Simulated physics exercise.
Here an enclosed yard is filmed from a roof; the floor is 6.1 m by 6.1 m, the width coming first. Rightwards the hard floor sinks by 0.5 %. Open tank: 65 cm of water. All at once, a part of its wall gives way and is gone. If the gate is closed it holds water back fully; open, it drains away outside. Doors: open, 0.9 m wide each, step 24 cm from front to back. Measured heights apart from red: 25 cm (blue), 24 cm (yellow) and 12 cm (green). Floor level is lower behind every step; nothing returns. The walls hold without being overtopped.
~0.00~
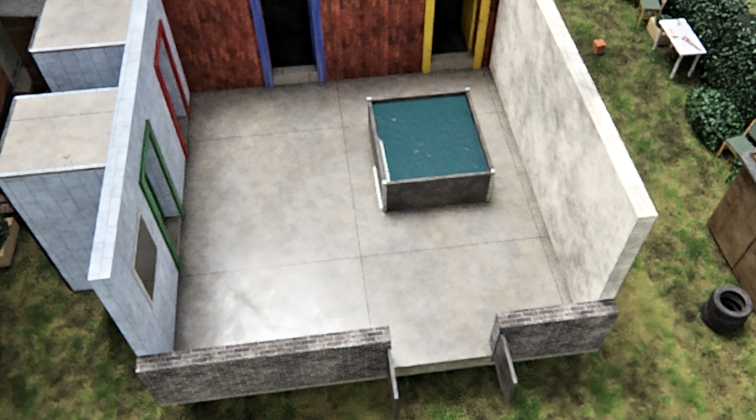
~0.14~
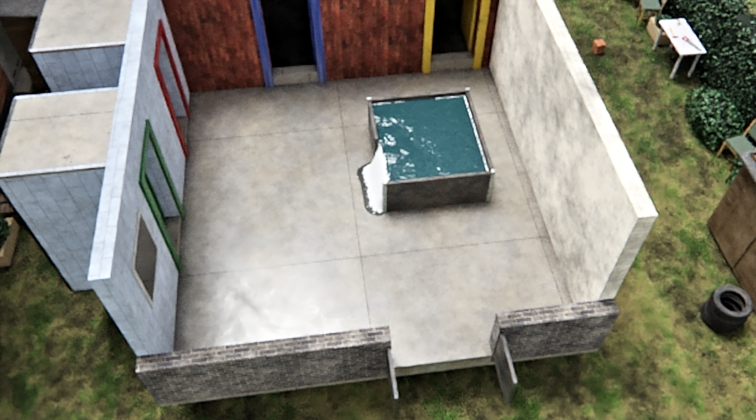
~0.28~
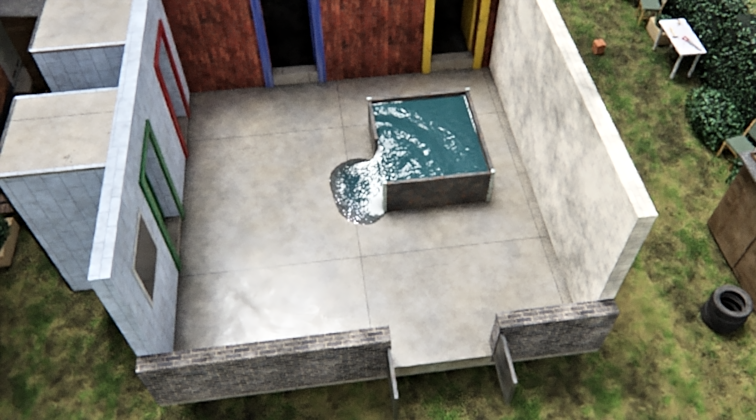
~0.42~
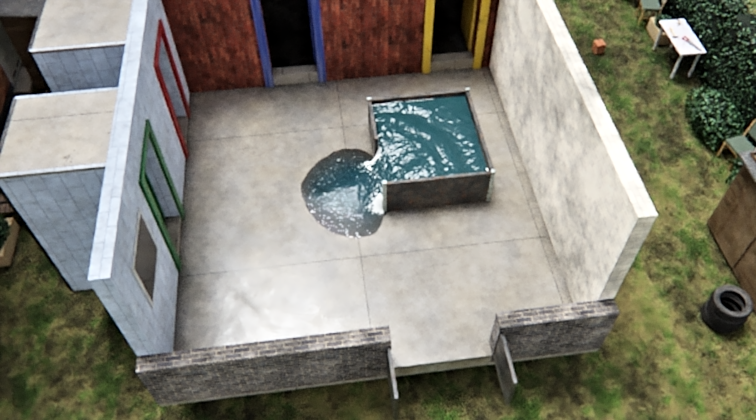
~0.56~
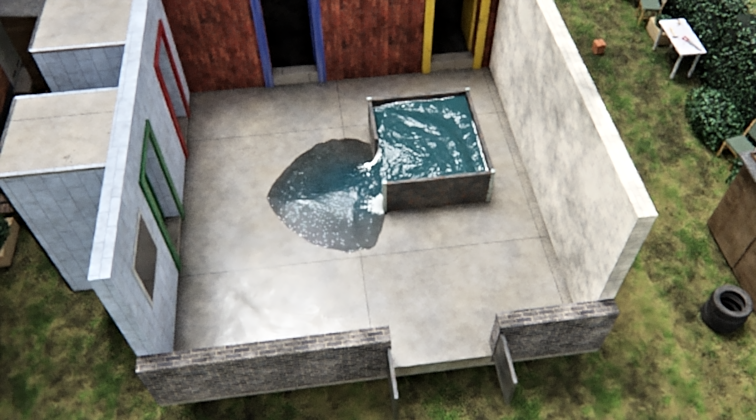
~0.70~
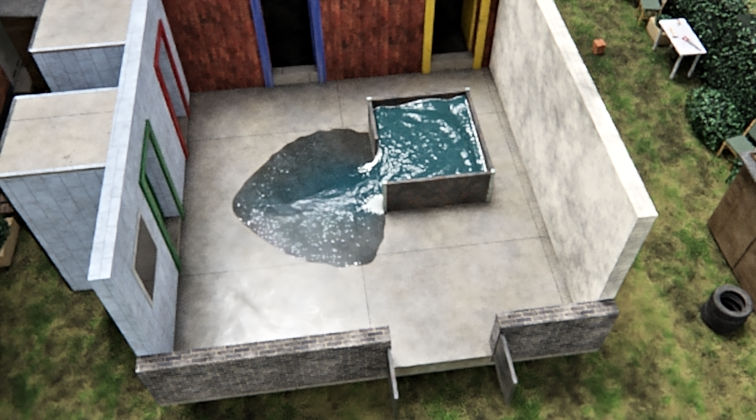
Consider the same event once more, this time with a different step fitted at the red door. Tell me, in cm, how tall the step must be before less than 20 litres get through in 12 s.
It would have to be roughly 9 cm high.
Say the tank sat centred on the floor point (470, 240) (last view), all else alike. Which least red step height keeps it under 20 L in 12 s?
A minimum of about 7.0 cm.
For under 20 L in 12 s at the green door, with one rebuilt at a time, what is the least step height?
Door green, min height approx. 18 cm.
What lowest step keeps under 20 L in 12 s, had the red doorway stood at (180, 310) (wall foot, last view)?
Around 12.5 cm would do it.
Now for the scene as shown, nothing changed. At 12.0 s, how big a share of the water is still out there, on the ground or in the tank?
I'd say near 92 per cent is still there.
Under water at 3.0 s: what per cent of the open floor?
Some 45 per cent is wet.
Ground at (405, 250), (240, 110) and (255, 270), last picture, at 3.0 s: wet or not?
In order: Untouched, soaked, soaked.
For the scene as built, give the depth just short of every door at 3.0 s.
Depths in cm - blue: 1, red: 12, yellow: 0, green: 19.
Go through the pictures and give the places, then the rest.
The first picture shows the open tank at (428, 137) is whole and still, 65 cm deep; the red door at (174, 95) is dry.
In the second picture, water pours out at (382, 178) and has run 0.3 m, to (369, 203); about 9 cm deep outside, 65 cm at the back.
In the third picture, water pours out at (382, 180) and has run 0.8 m, to (335, 188); about 11 cm deep outside, 65 cm at the back.
In the fourth picture, the front is at (309, 199), 1.3 m from the gap at (382, 181); 1.9 m2 of floor is wet, 65 cm left at the back.
In the fifth picture, water pours out at (382, 181) and has run 1.9 m, to (274, 202); about 5 cm deep outside, 61 cm at the back.
In the sixth picture, the front is at (239, 211), 2.5 m from the gap at (382, 180); 4.9 m2 of floor is wet, 55 cm left at the back; the red door at (174, 95), 3.9 m from the gap, is still 1.8 m from the nearest water.
After 1.4 s water covers 35 % of the floor, deepest (33 cm) near (370, 192); it has not reached the red door.
After 3.0 s water covers 45 % of the floor, deepest (26 cm) near (175, 344); 12 cm at the red door, 18 litres in over its 7 cm step.
After 12.0 s water covers 95 % of the floor, deepest (12 cm) near (486, 77); 5 cm at the red door, 42 litres in over its 7 cm step.
At the red door as built, the water arrived by 1.7 s and peaked near 14 cm at 2.4 s.
Run again over the same 12 s with other heights there, 37 litres in over 7.5 cm, 11 litres over 10.5 cm. The limit of 20 litres is kept from about 9 cm up.
